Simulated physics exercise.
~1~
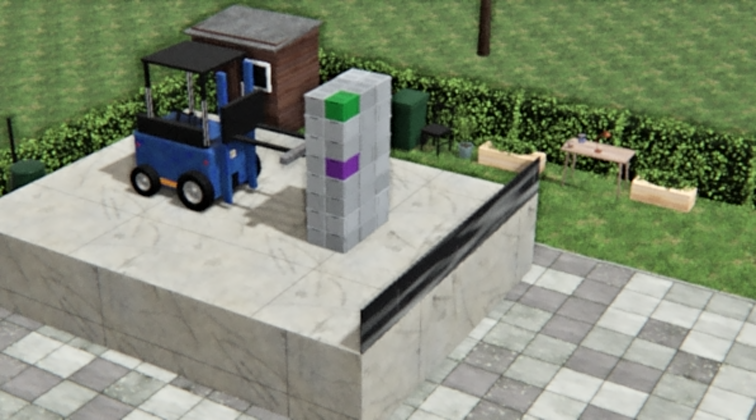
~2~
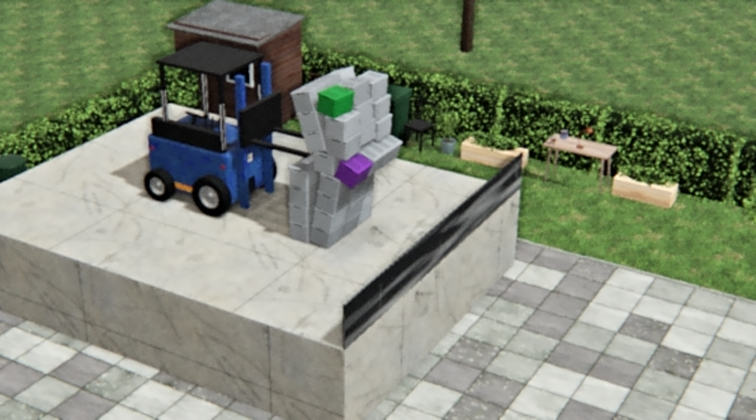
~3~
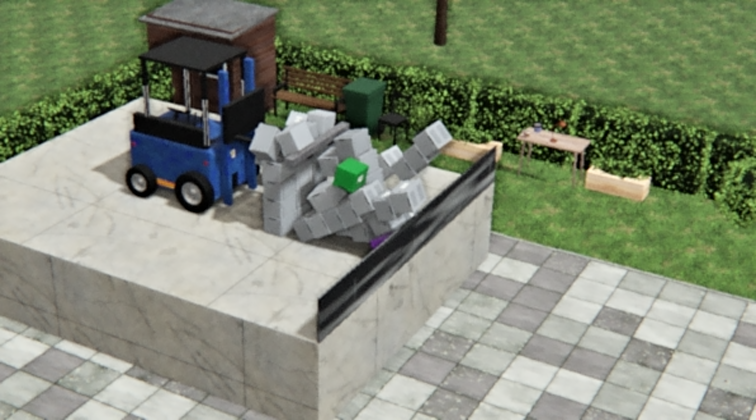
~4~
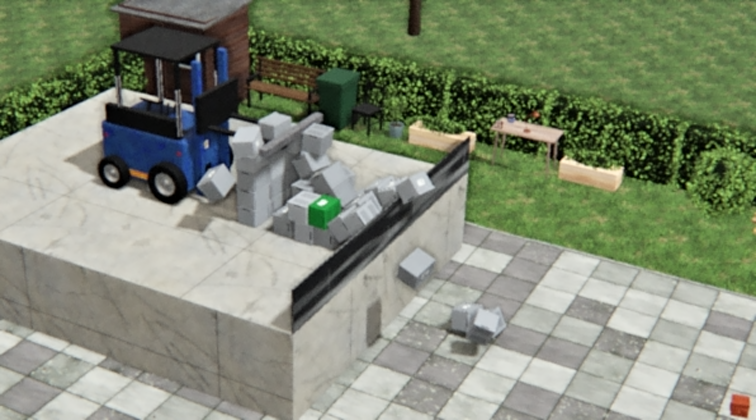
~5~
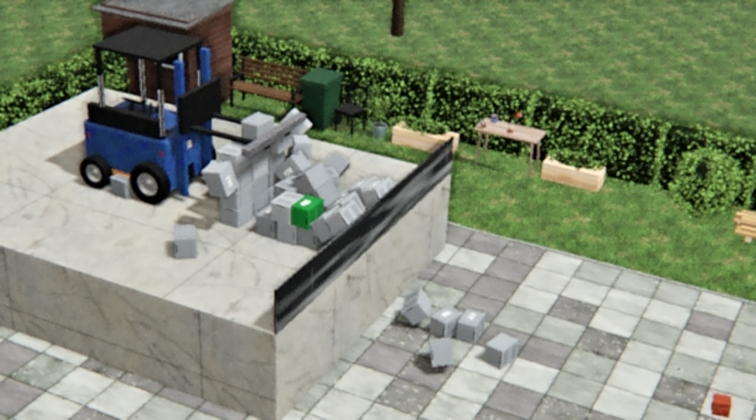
A tall stack of grey blocks, one marked green and another purple, stands on a raised pale stone deck beside a blue forklift, seen from above with a hedge, shed and lawn behind. The forklift's beam presses into the stack from the left, and the middle buckles as the purple block juts out to the right. The upper blocks then topple toward the low black board along the edge, the green one tumbling down with them. A few spill over onto the checkered paving below, while most stay heaped behind the board, the green block lying among them.
